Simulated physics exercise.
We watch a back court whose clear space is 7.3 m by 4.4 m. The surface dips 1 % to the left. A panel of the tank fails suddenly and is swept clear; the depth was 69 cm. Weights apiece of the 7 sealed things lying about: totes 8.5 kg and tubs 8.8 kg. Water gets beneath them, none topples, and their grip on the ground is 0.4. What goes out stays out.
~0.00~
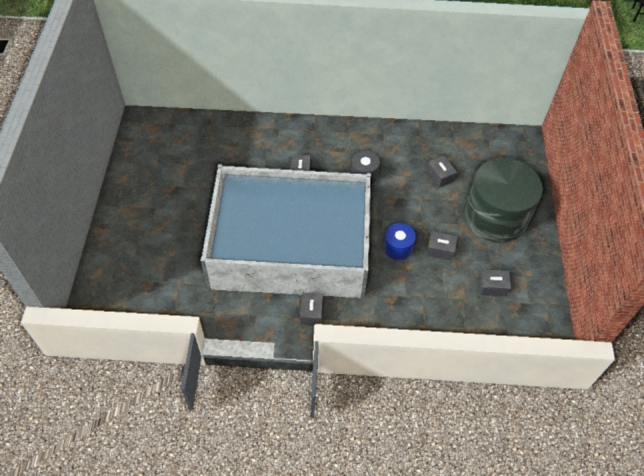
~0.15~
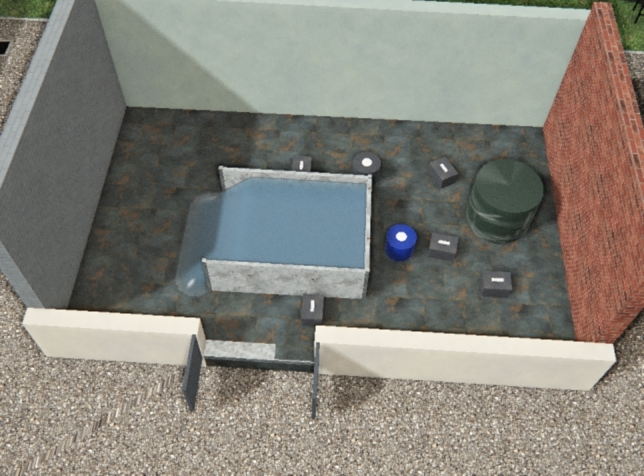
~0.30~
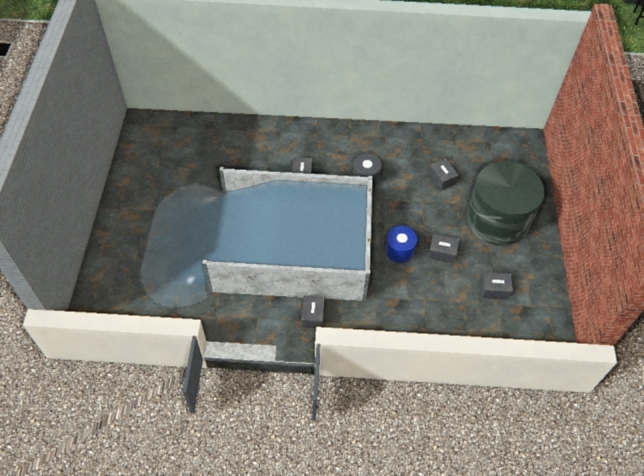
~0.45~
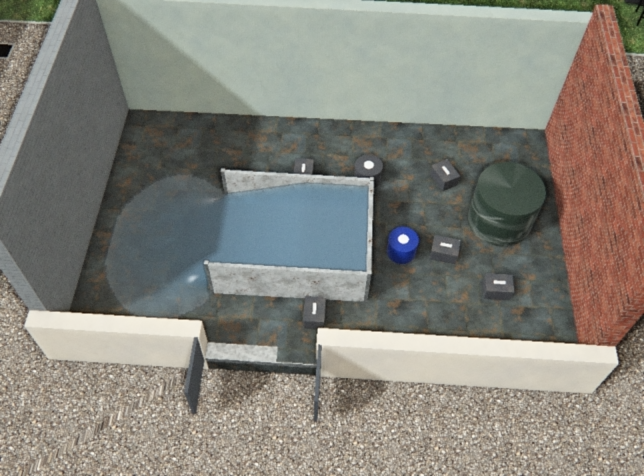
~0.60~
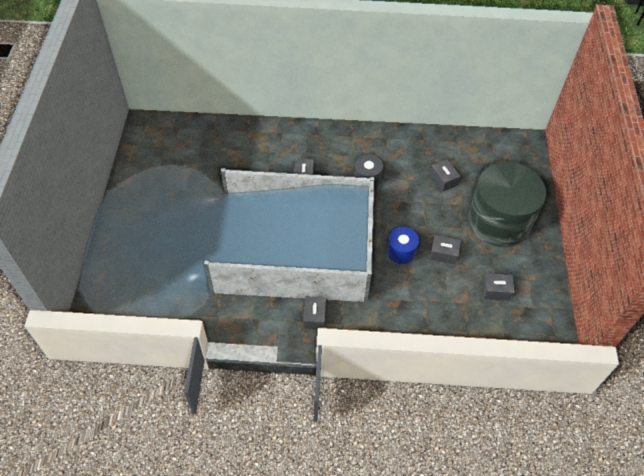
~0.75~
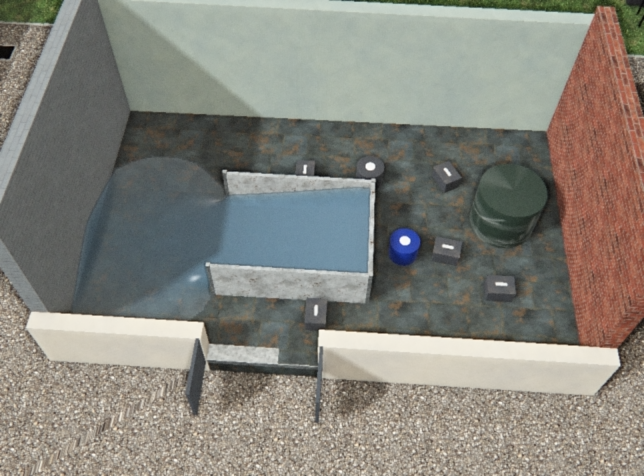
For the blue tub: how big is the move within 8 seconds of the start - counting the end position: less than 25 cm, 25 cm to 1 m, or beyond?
The blue tub stays put.
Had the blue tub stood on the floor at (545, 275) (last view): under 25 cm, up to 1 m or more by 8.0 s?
It moves a short way.
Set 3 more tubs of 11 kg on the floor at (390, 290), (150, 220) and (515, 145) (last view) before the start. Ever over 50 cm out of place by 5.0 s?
In that order: Under, over, less.
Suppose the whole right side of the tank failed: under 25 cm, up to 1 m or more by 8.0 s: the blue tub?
Then the blue tub travels far.
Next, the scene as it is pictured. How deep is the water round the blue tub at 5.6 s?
Roughly 2 cm.
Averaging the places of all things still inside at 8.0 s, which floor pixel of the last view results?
Around (477, 242).
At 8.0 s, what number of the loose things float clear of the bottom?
5 of them.
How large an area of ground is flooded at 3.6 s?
Some 21 m2.
After 1.6 s the blue tub is near (405, 241), 0.0 m from its start, aground; 0 of 7 are out; 0 afloat.
After 3.6 s the blue tub is near (405, 241), 0.0 m from its start, aground; 0 of 7 are out; 0 afloat.
After 5.6 s the blue tub is near (405, 241), 0.0 m from its start, aground; 0 of 7 are out; 3 afloat.
After 8.0 s the blue tub is near (405, 241), 0.0 m from its start, aground; 0 of 7 are out; 5 afloat.
